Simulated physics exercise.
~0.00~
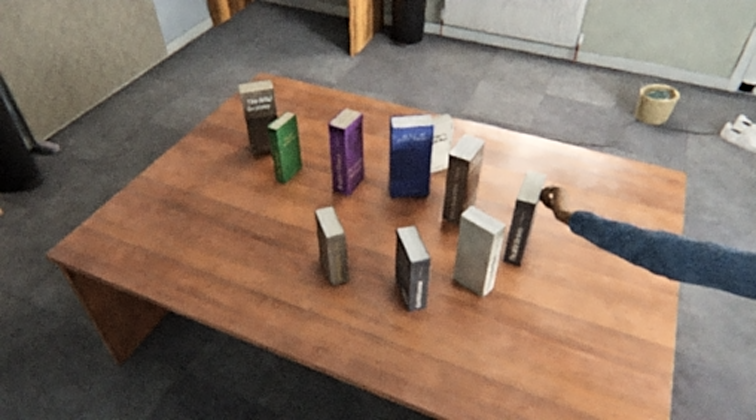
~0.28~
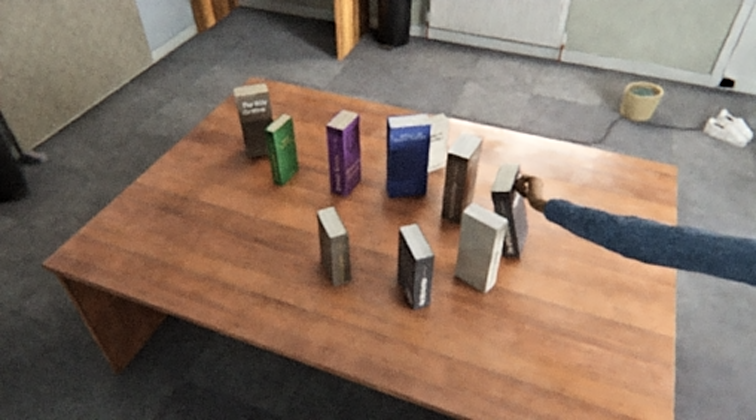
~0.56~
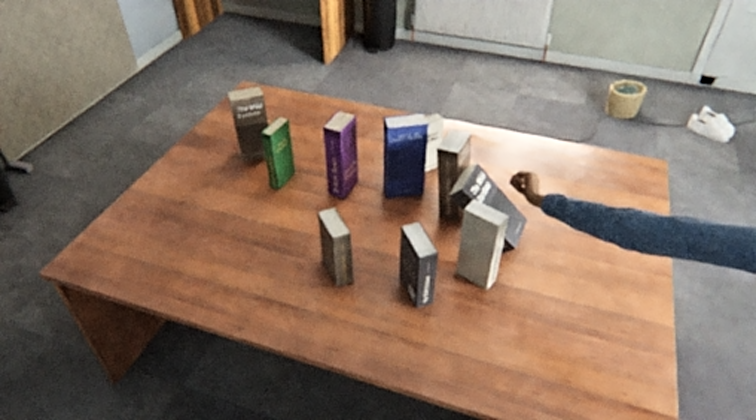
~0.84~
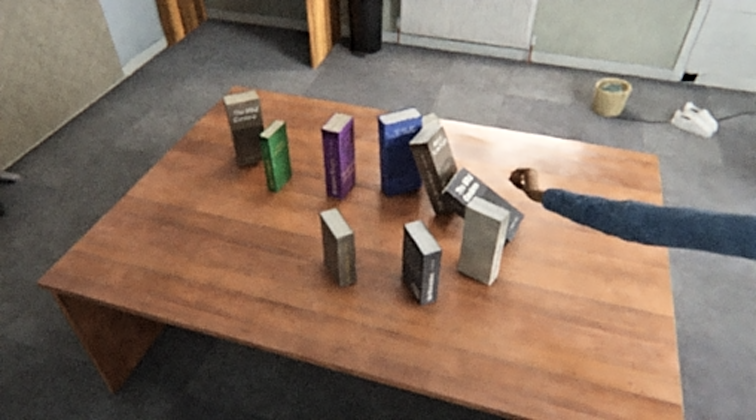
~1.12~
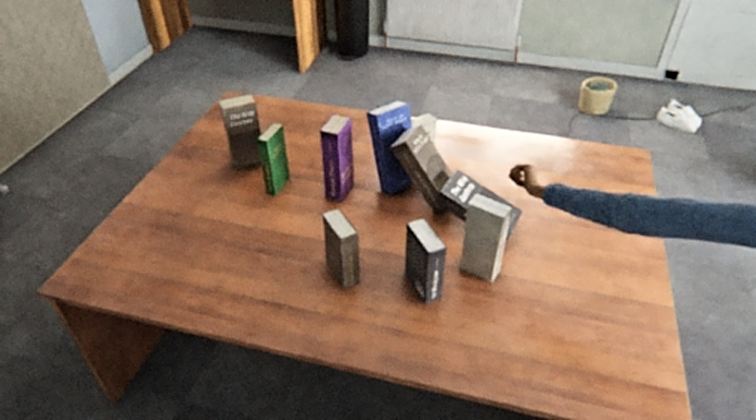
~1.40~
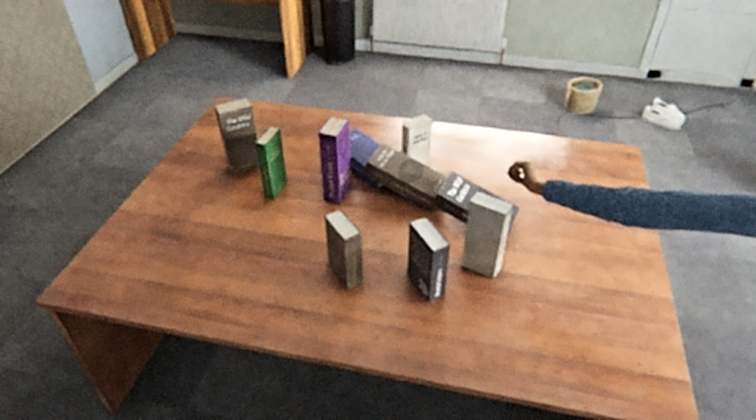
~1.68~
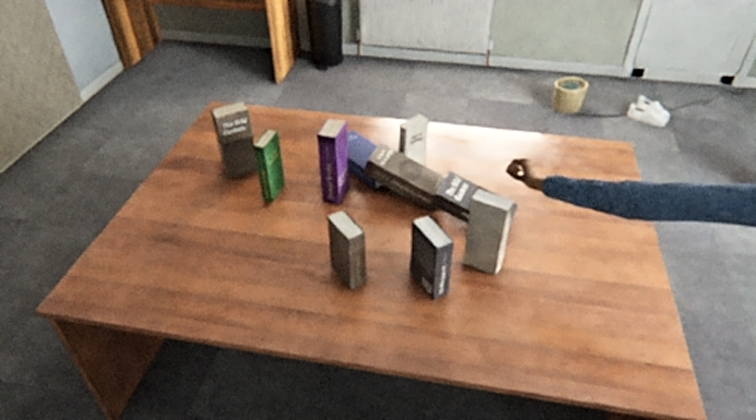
A hand tips a dark book leftward, toppling another and the blue one; the rest stand.
